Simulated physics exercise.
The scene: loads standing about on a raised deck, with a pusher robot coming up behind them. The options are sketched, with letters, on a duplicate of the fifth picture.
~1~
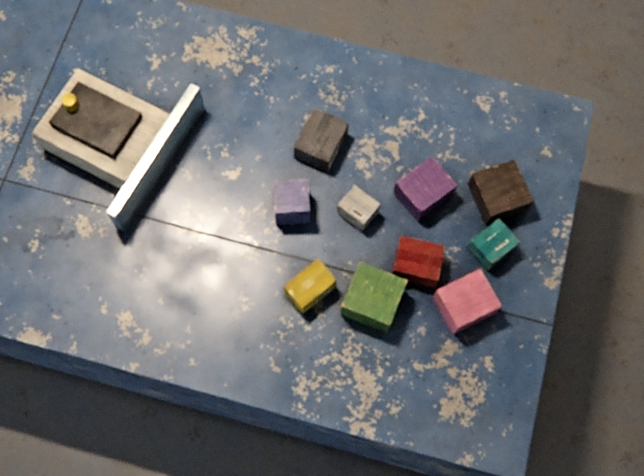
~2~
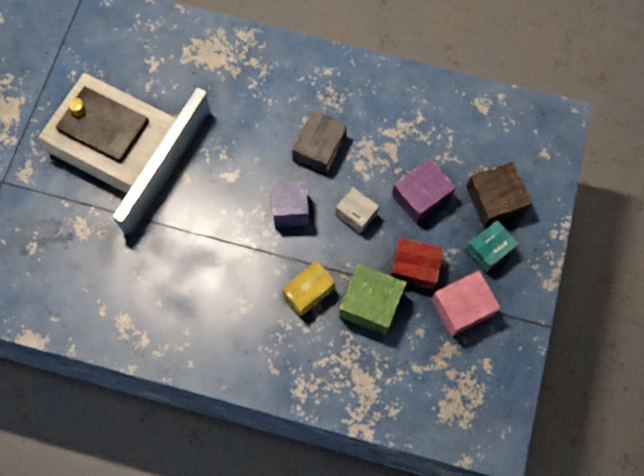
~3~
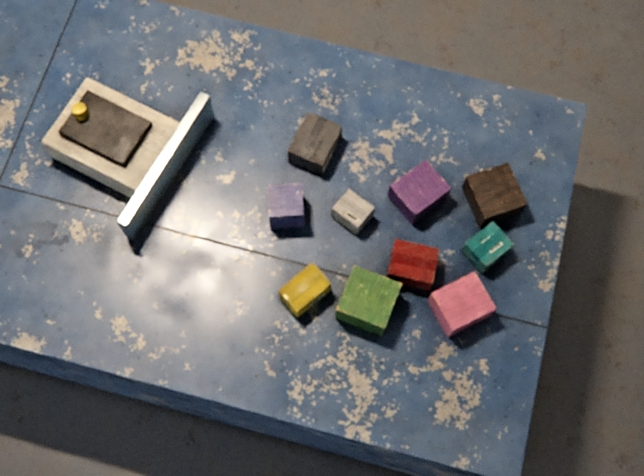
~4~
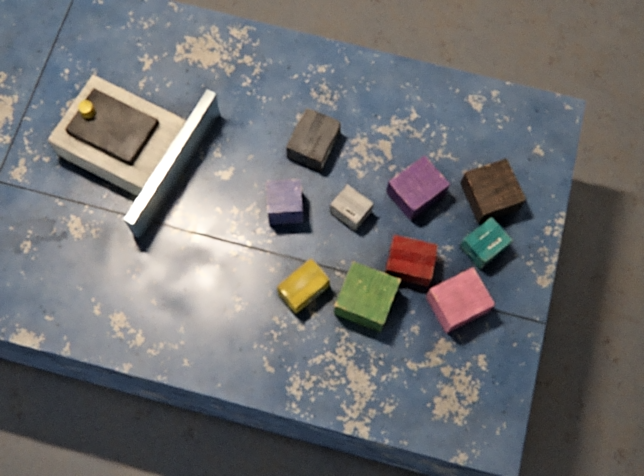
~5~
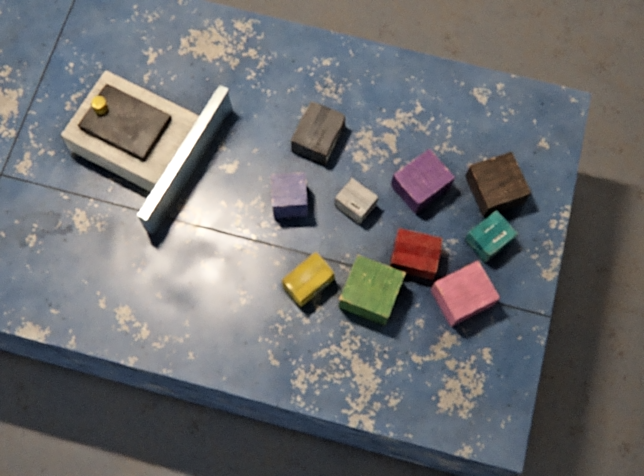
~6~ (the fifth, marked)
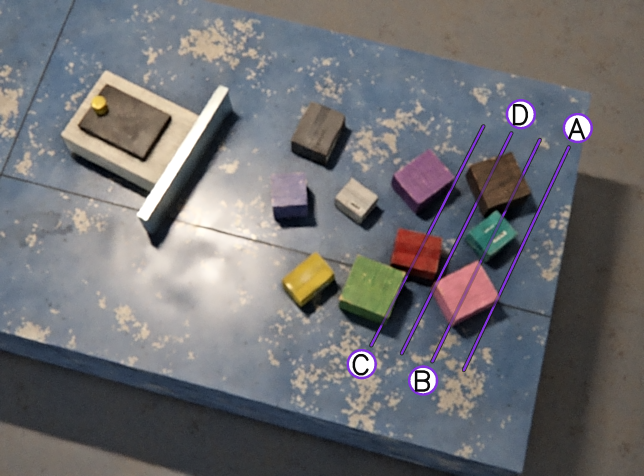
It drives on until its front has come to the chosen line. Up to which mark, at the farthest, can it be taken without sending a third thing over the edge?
Stop at B.
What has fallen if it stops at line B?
The black crate.
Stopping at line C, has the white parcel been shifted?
Yes.
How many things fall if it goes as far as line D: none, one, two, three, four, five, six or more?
In all, none.
On the marked copy, A at (519, 254); B at (488, 246); C at (430, 231); D at (459, 239).
Taking B. A third of the way, robot (238, 151); grey parcel (349, 142); blue crate (307, 210).
Two thirds of the way, robot (347, 178); black crate (534, 188); turquoise parcel (499, 243).
When it is over, robot (434, 200); black crate over the edge; purple crate (568, 225); one fallen.
As for the rest, A drops three; C is within the limit but short; D is within the limit but short.
